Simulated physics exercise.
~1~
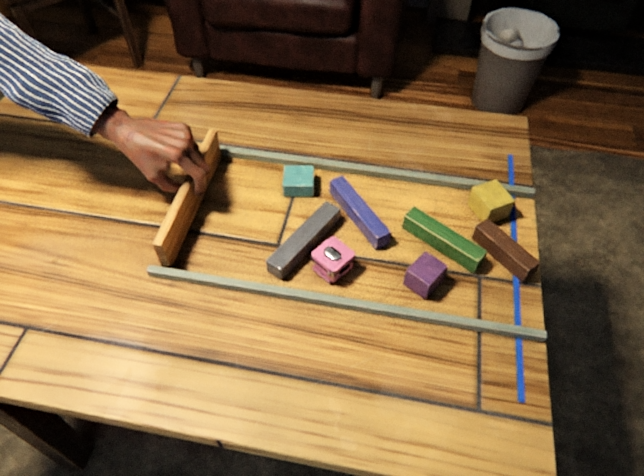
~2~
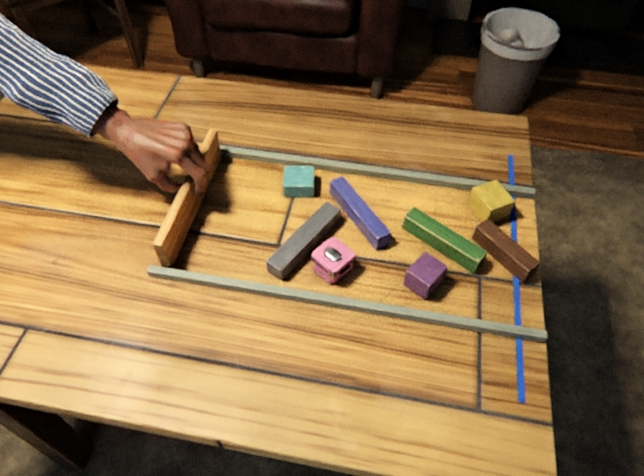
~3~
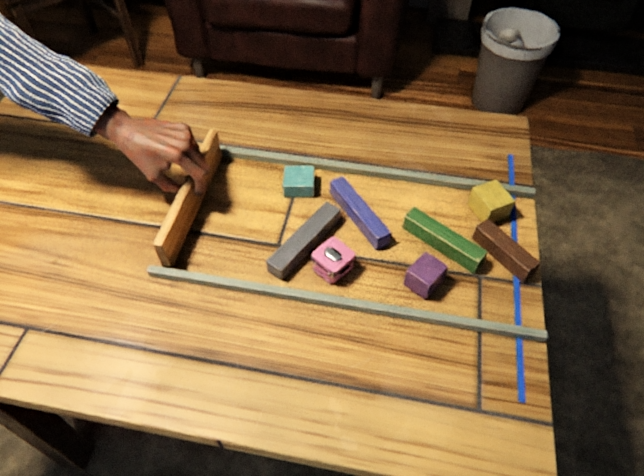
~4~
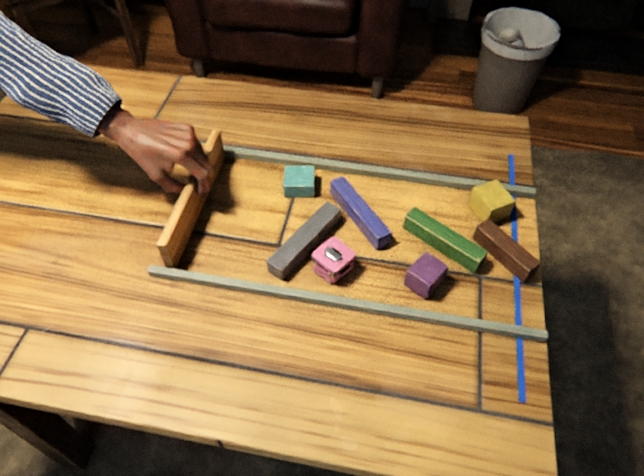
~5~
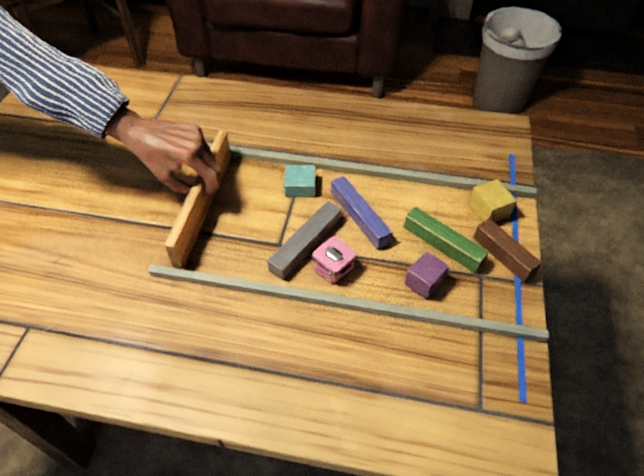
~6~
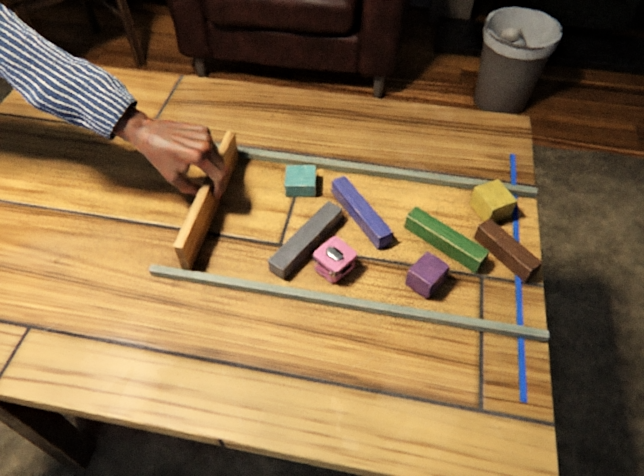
The clip opens on a wooden table where a hand in a striped sleeve holds a board upright at the left of scattered colourful blocks and bars between two rails. The board stays still at first, then the hand slides it slightly right, while the blocks remain in place.
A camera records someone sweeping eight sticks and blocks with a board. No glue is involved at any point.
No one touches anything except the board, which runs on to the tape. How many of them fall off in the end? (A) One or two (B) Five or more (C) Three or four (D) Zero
Option B: Five or more.
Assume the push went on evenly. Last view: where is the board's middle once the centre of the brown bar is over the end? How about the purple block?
The middle is at (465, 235) when it's the brown bar, and at (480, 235) when it's the purple block.
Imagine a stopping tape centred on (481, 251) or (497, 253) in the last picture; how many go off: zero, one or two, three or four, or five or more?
Three or four; 3 or 4.
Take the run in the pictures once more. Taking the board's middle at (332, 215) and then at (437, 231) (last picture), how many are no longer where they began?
First 4, then 8.
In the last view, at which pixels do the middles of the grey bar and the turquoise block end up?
For the grey bar it's (531, 272), and for the turquoise block it's (533, 214).
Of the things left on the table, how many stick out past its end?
As for overhanging, the count is 1.
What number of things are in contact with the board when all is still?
That would be 2 of them.
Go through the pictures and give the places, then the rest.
Brown bar (505, 250); yellow block (490, 203); green bar (443, 239); board (191, 195); tape (515, 257), in the first frame.
Yellow block (491, 203); board (191, 195), in the second frame.
Green bar (443, 239); blue bar (359, 212), in the third frame.
Brown bar (505, 250); grey bar (306, 239), in the fourth frame.
Yellow block (492, 202); purple block (427, 275), in the fifth frame.
Brown bar (507, 250); yellow block (493, 202); green bar (445, 239); board (210, 197); tape (517, 256), in the sixth frame.
Soon after, none off yet; brown bar at rest near (507, 250); yellow block at rest near (493, 202); green bar at rest near (445, 239).
Then, none off yet; brown bar at rest near (509, 249); yellow block at rest near (495, 202); green bar moved about its own width near (498, 260).
At rest, the number that fall off is five or more; fallen, pink case, blue bar, purple block, green bar, yellow block and brown bar.
